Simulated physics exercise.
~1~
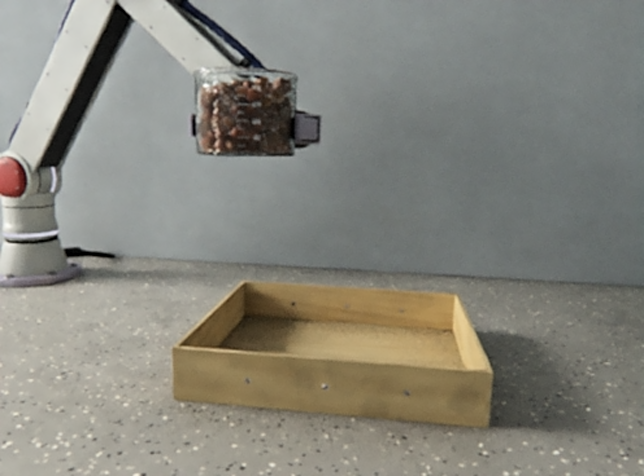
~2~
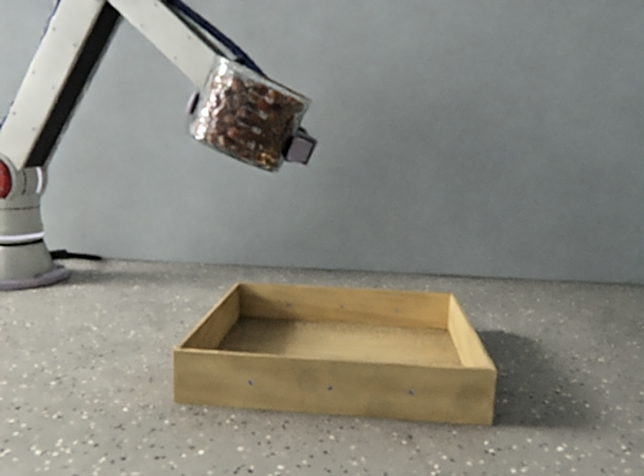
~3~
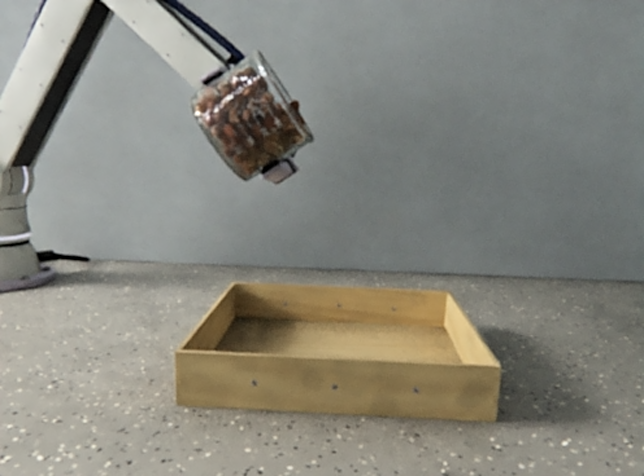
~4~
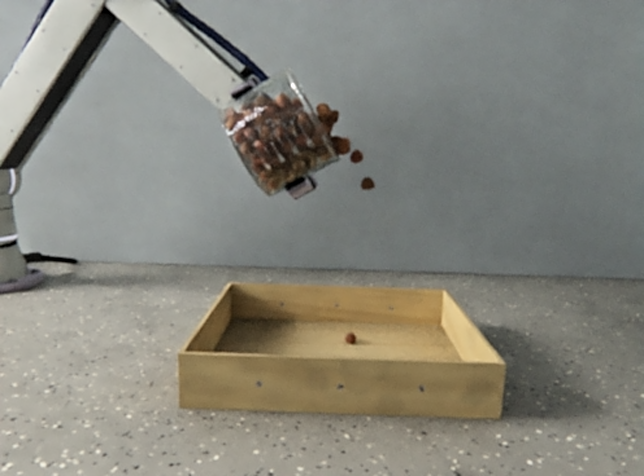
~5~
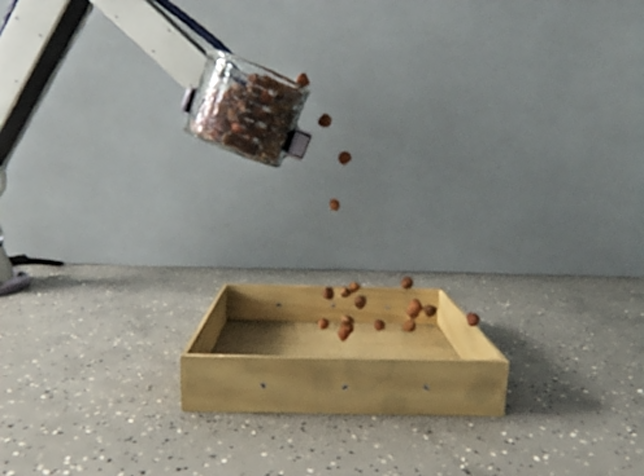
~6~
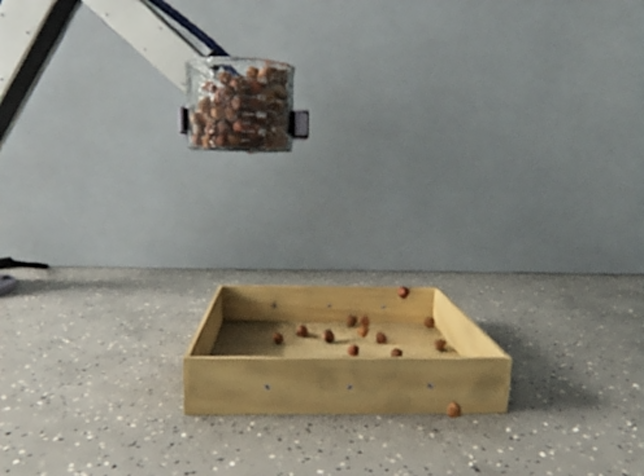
On a speckled grey table top before a plain grey wall, seen from the front and slightly above, a shallow wooden tray sits below a clear beaker full of reddish-brown hazelnuts. A white robot arm with a red joint reaches in from the left and holds the beaker upright. The arm tips the beaker to the right, further and further, until nuts begin to tumble over its rim. It then tilts back as more nuts fall and scatter in the tray. Finally the beaker is upright and still mostly full, with a small scattering of nuts in the tray and one lying outside its front.
